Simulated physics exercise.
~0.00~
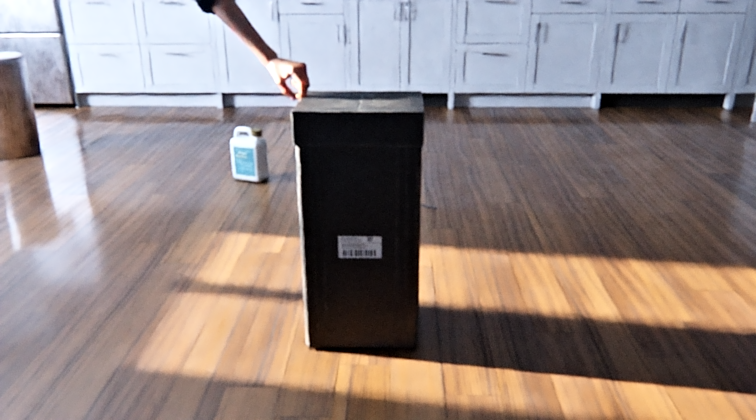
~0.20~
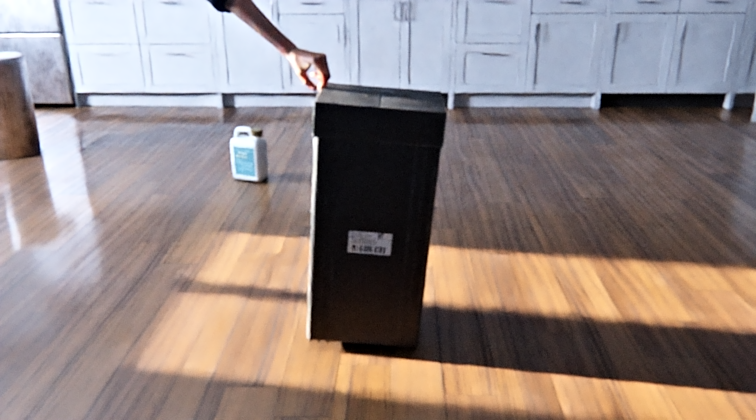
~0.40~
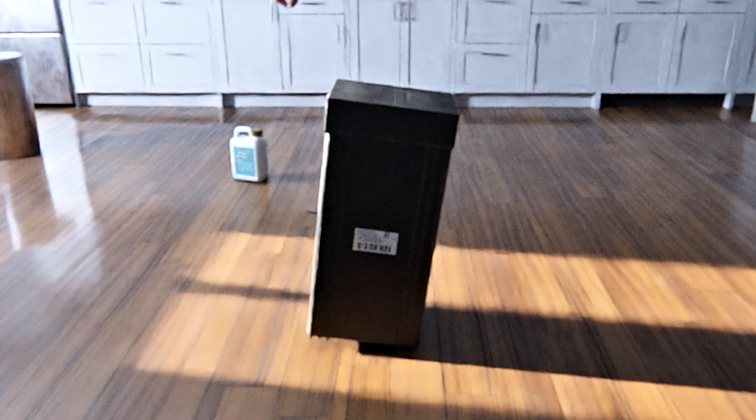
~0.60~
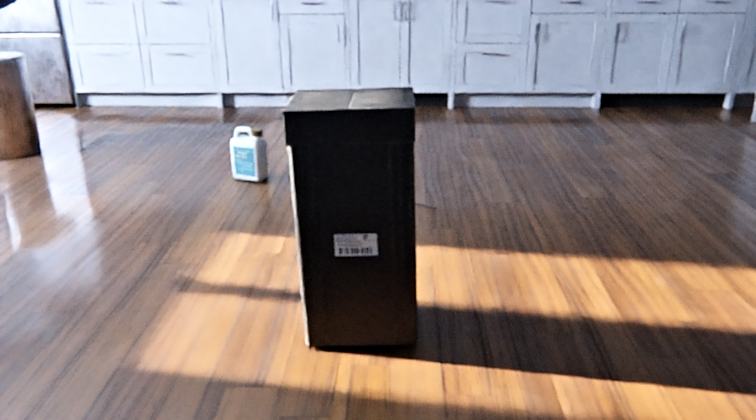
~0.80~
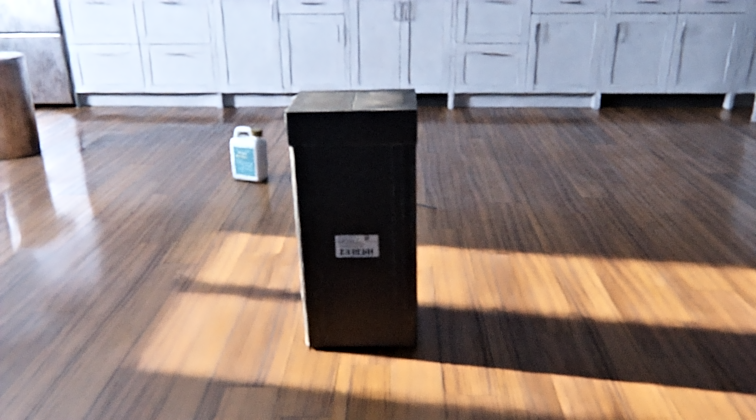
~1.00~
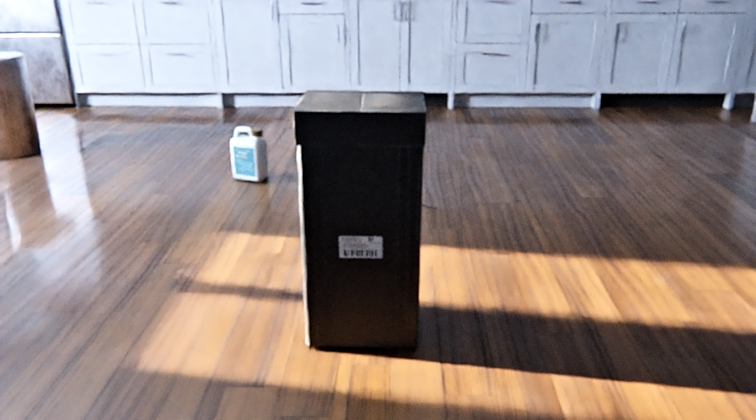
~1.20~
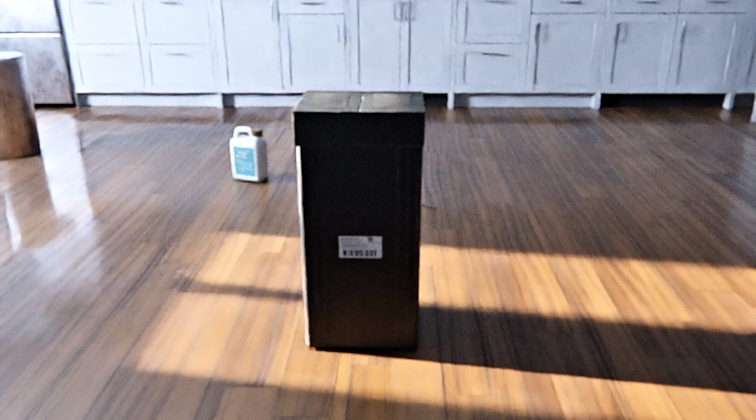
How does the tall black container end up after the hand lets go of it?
It rocks back from its lean and comes to rest standing upright on its base.
A tall black lidded container with a small white label stands upright on a glossy brown wooden floor, seen from the front by a still camera. Behind it to the left sits a white jug with a blue label, and pale cabinets line the back of the sunlit room. A hand reaching in from the upper left pushes the container near its top, tipping it to the right. The hand lets go and draws back as the container leans. It then rocks back to the left, wobbles slightly, and settles upright on its base.
